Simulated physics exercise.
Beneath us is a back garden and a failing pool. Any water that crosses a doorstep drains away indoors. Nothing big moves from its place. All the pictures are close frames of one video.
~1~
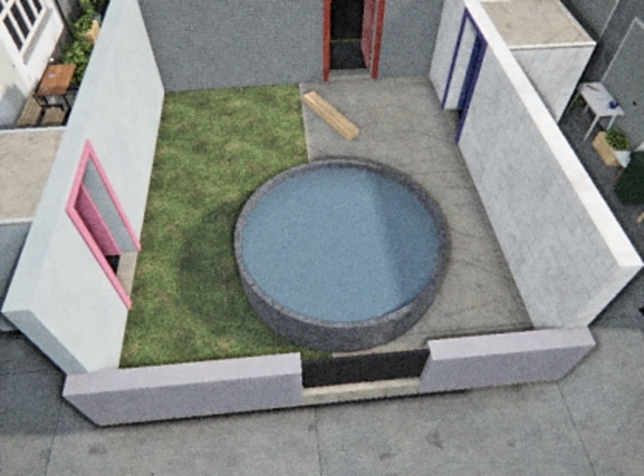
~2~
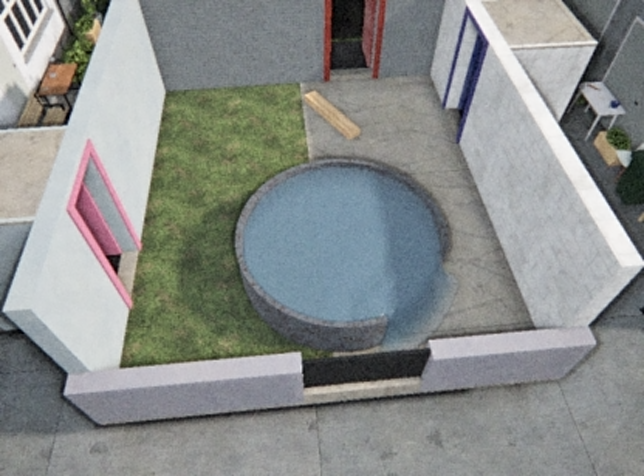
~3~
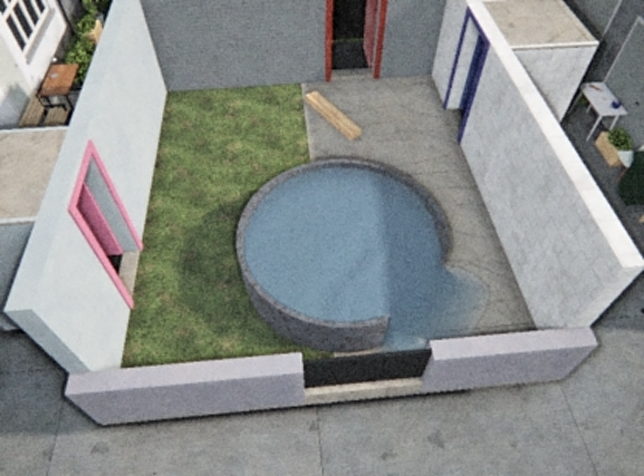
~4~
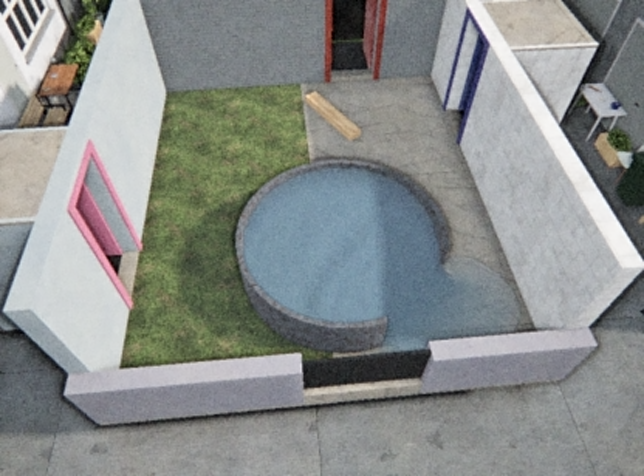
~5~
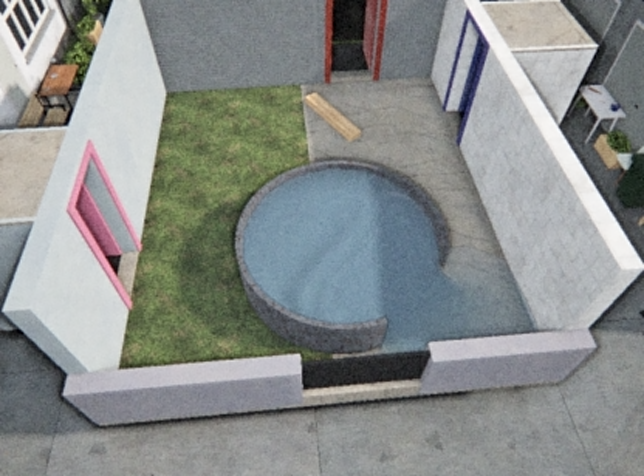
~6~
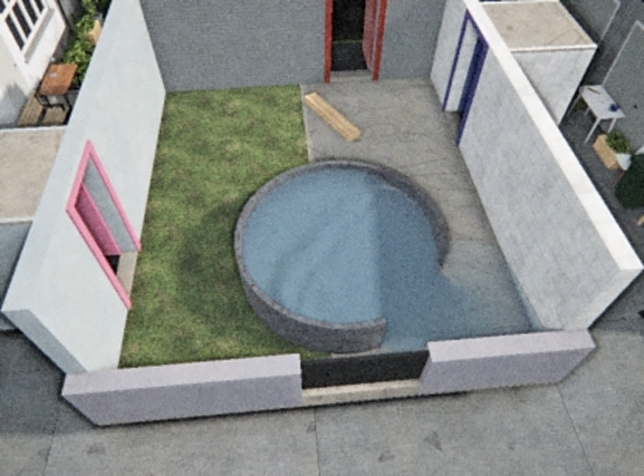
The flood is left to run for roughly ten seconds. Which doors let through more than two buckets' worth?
Red door: Surpasses it, pink door: Surpasses it, blue door: Surpasses it.
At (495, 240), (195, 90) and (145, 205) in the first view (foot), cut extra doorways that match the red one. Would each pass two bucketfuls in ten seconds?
Outcome by door - past the limit, within the limit, within the limit.
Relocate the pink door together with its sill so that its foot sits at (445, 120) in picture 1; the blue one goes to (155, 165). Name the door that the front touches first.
The door marked pink.
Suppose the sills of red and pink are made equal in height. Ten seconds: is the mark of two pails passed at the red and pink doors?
Expect the red door to be one that breaks the limit and the pink door one that stays in check.
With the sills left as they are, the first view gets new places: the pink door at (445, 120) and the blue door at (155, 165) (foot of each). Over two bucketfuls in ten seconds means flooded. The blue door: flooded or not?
Log - blue door: Beyond the mark.
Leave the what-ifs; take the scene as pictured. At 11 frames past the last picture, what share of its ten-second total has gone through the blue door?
Estimate: Some 0 per cent.
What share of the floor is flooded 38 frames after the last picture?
I'd estimate some 90 per cent.
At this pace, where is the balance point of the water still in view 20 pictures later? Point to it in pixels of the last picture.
Around pixel (370, 249).
A moment on, water covers 10 % of the floor; the red door not reached, the pink door not reached, the blue door not reached.
Next, water covers 25 % of the floor; the red door not reached, the pink door not reached, the blue door not reached.
Then, water covers 60 % of the floor; the red door under two buckets in, the pink door not reached, the blue door under two buckets in.
Later, water covers 90 % of the floor; the red door far over two buckets in, the pink door under two buckets in, the blue door under two buckets in.
In the end, water covers 100 % of the floor; the red door far over two buckets in, the pink door over two buckets in, the blue door over two buckets in.
